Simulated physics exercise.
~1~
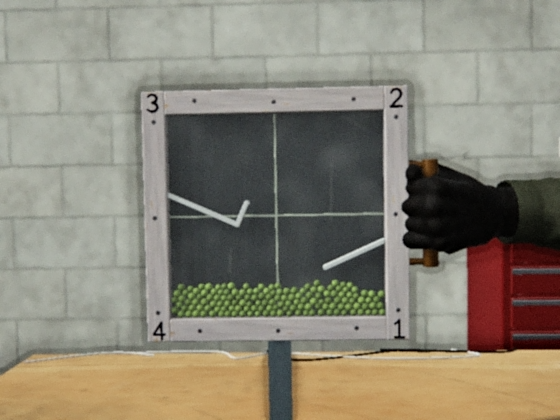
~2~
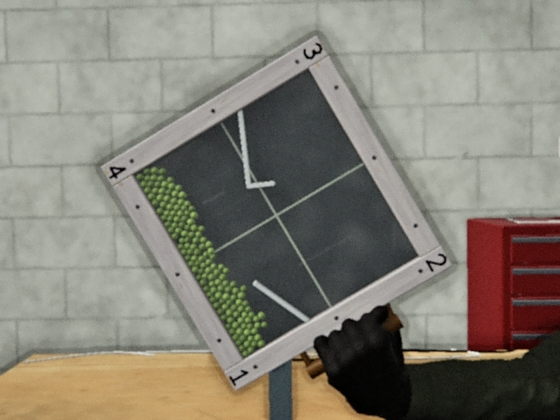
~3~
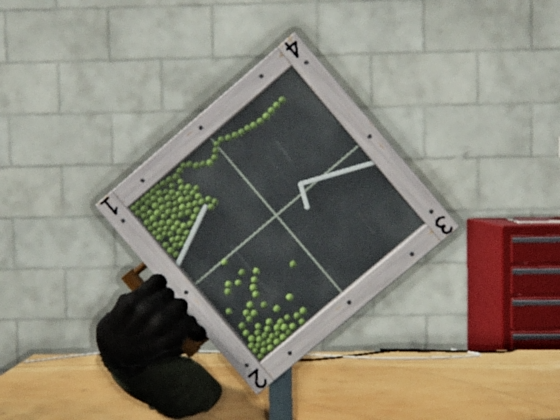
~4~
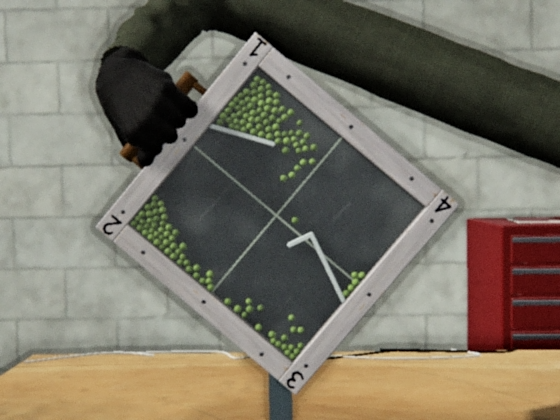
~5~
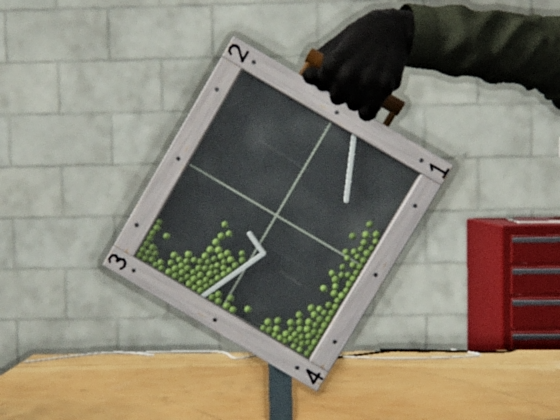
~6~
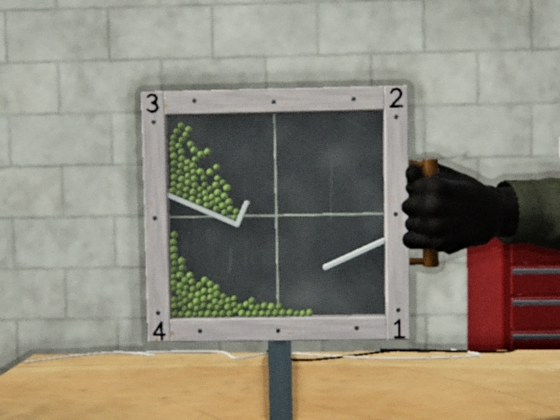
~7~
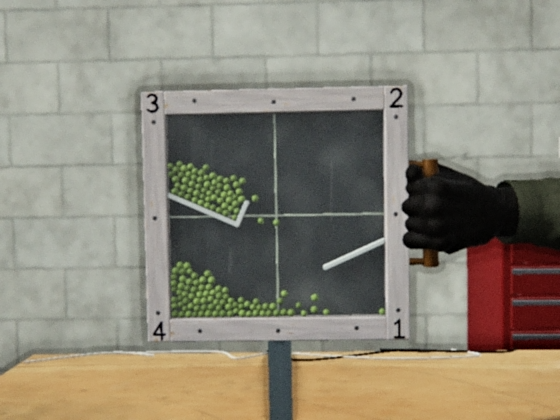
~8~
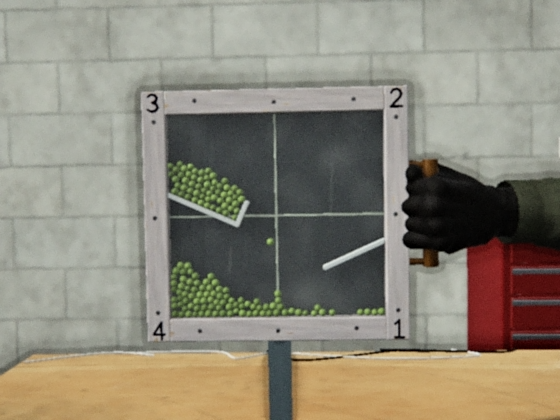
A gloved hand turns a square case clockwise full circle, leaving green peas mostly at left.
